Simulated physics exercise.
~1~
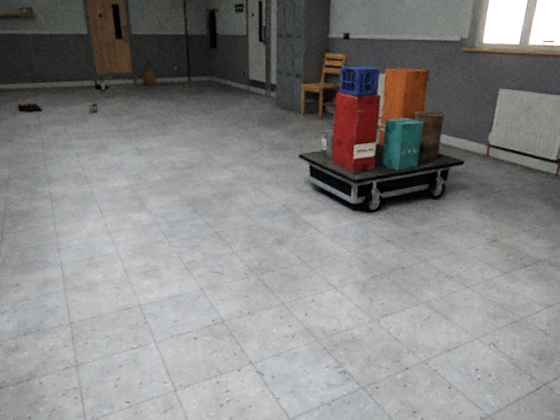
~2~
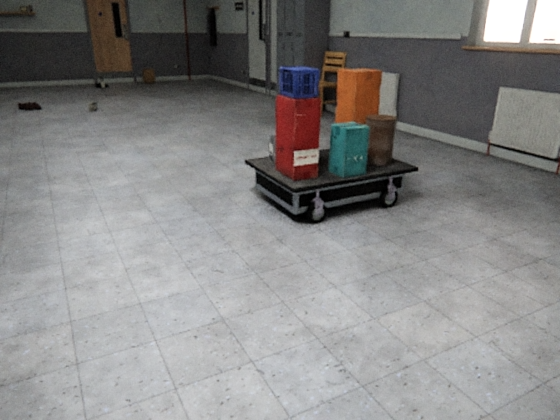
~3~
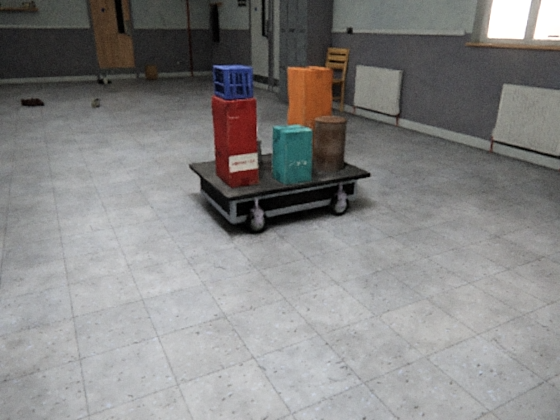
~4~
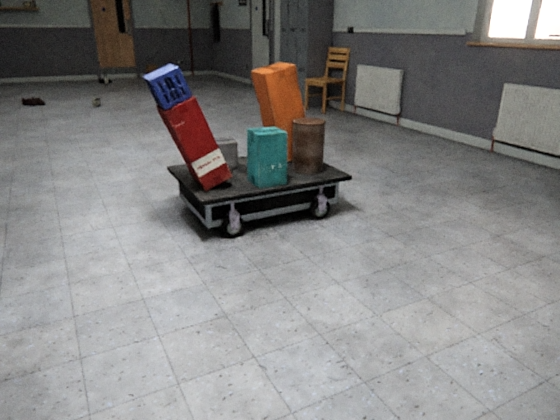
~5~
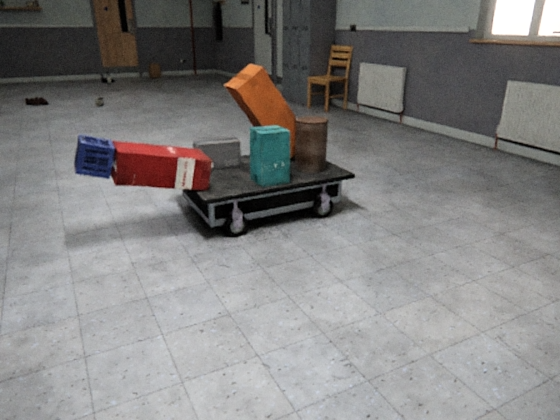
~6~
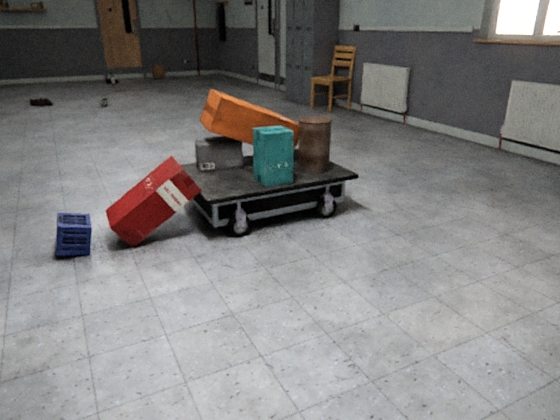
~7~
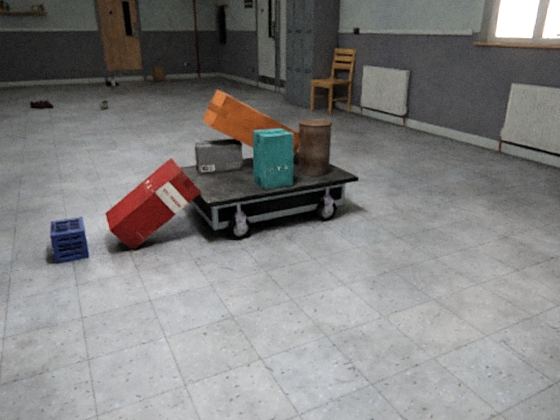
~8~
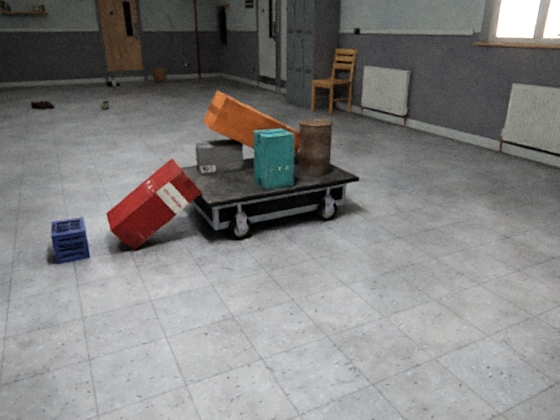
A loaded flat cart rolled left across a tiled floor and stopped, and the red box tipped left with the blue crate, which dropped to the floor; the red box ended propped against the deck, while the orange box toppled onto the grey parcel.
